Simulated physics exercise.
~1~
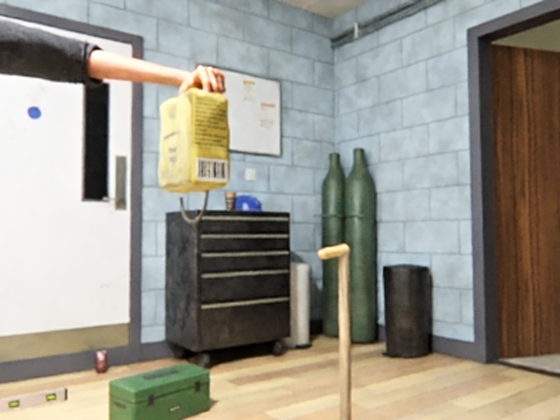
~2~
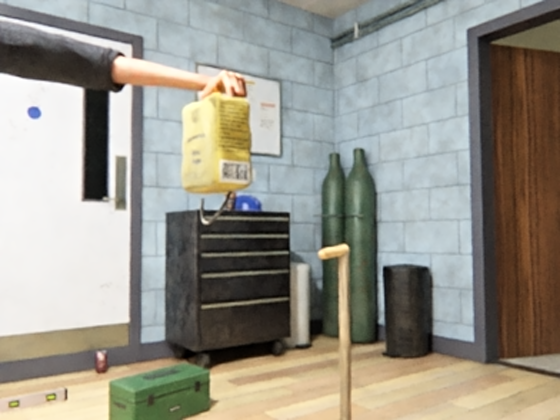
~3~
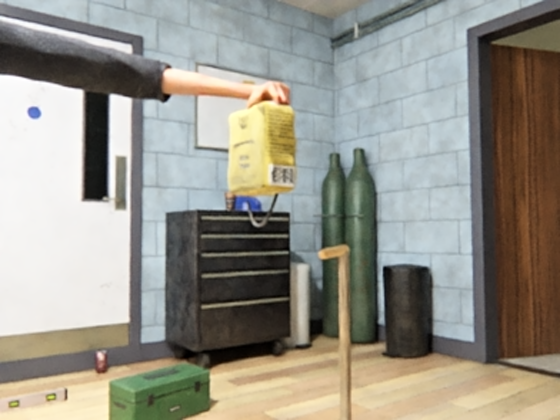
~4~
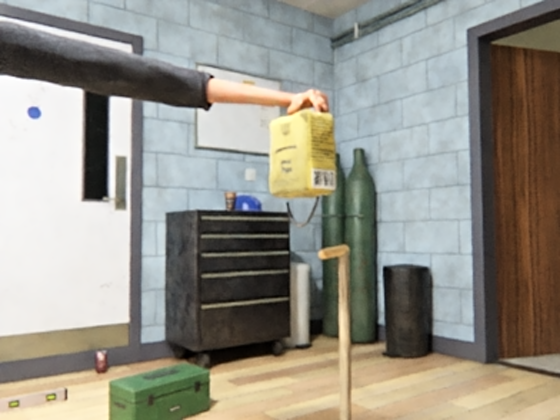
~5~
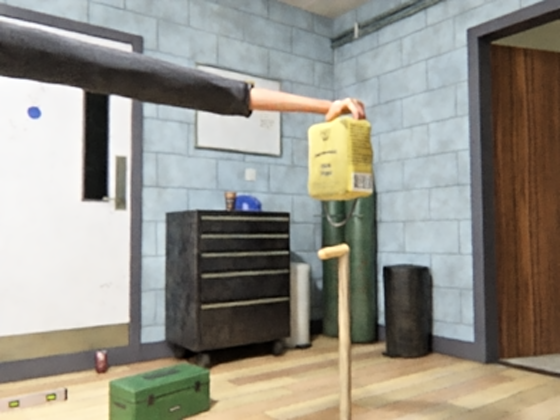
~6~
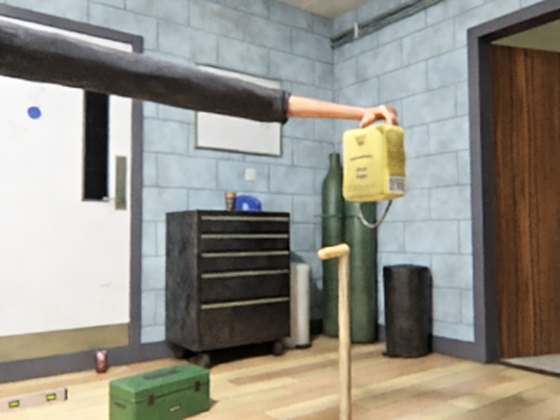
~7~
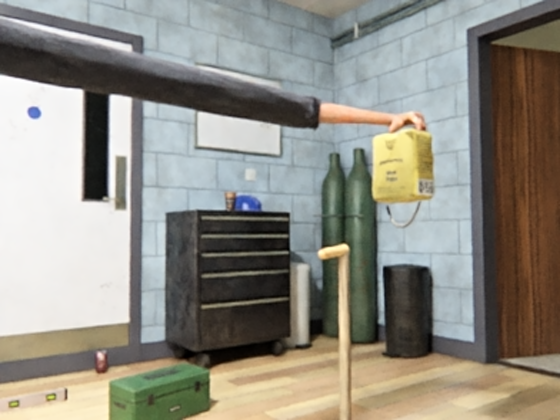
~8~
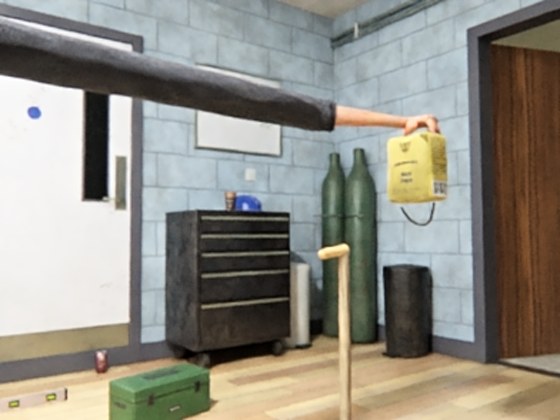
In a workshop, a hand carries a yellow sack rightward above a wooden post, passing clear.
